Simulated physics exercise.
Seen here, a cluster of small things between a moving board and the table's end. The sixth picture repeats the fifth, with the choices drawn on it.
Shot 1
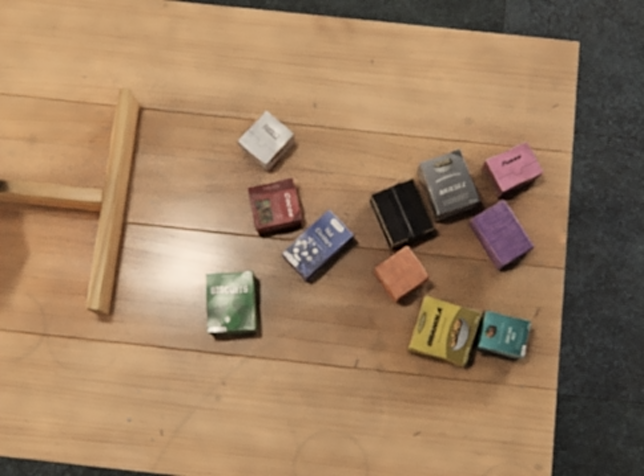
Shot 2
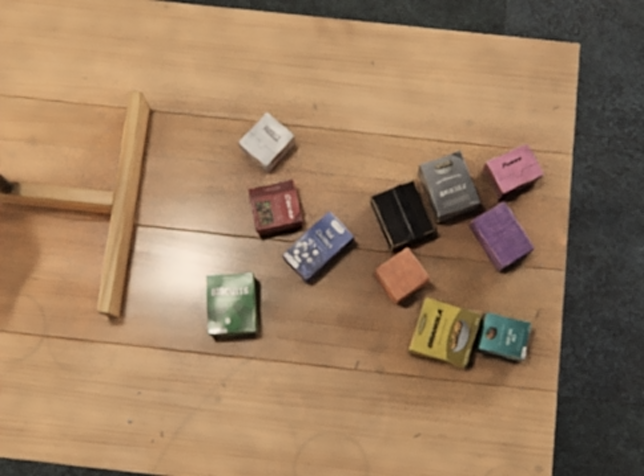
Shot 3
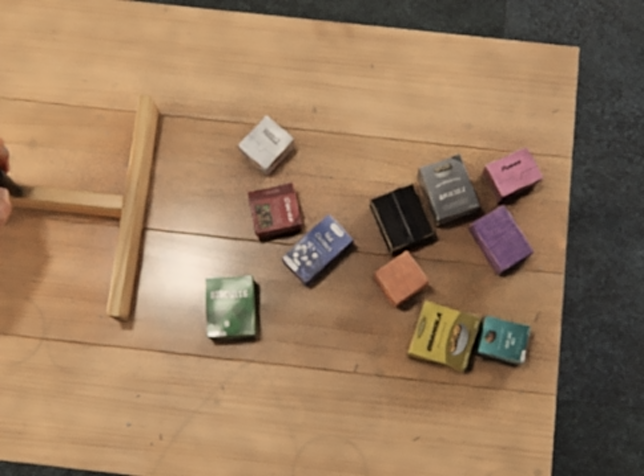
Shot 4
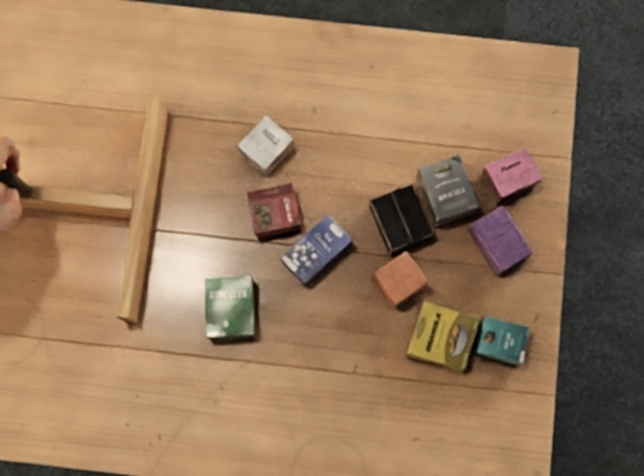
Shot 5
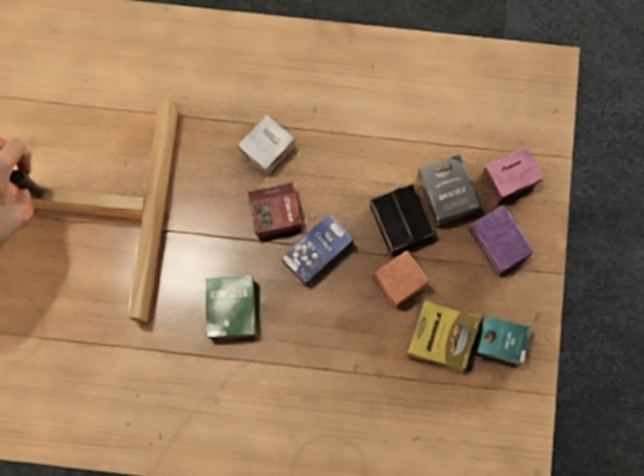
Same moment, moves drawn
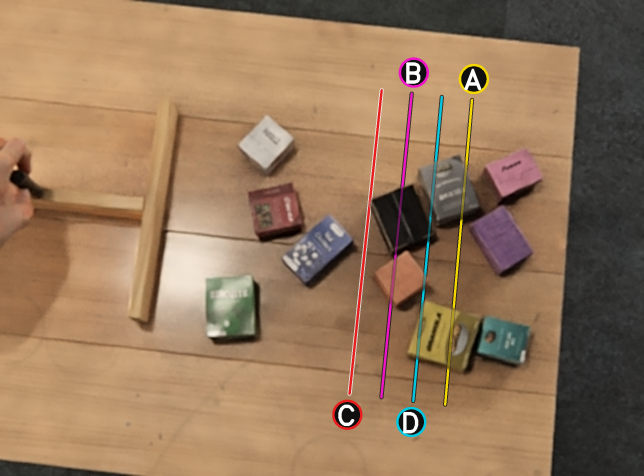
Wooden T-shaped board sliding slowly right across a tabletop, a hand gripping its handle, toward scattered colourful small boxes lying still.
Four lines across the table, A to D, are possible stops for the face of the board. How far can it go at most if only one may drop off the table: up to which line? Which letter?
Up to line D.
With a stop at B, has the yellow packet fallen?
By then, no.
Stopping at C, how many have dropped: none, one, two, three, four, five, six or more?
The count is none.
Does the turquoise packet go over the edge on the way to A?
Yes.
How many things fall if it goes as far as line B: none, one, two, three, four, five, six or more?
In all, none.
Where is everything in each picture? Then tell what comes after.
The first frame shows turquoise packet (503, 335); black box (402, 214); green packet (231, 303).
The second frame shows board (120, 199); purple block (502, 237).
The third frame shows board (130, 203); white packet (266, 147).
The fourth frame shows board (139, 204); yellow packet (443, 337).
The fifth frame shows board (150, 205); red box (275, 211); grey packet (448, 190); turquoise packet (502, 341).
On the marked copy, A at (459, 248); B at (397, 241); C at (366, 238); D at (428, 245).
Following D. Soon after the start, board (249, 216); white packet (290, 145); green packet (271, 313).
Later, board (350, 227); grey packet (470, 186); yellow packet (448, 342).
In the end, board (426, 235); turquoise packet over the edge; purple block (558, 234); one fallen.
As for the rest, A drops two; B is within the limit but short; C is within the limit but short.
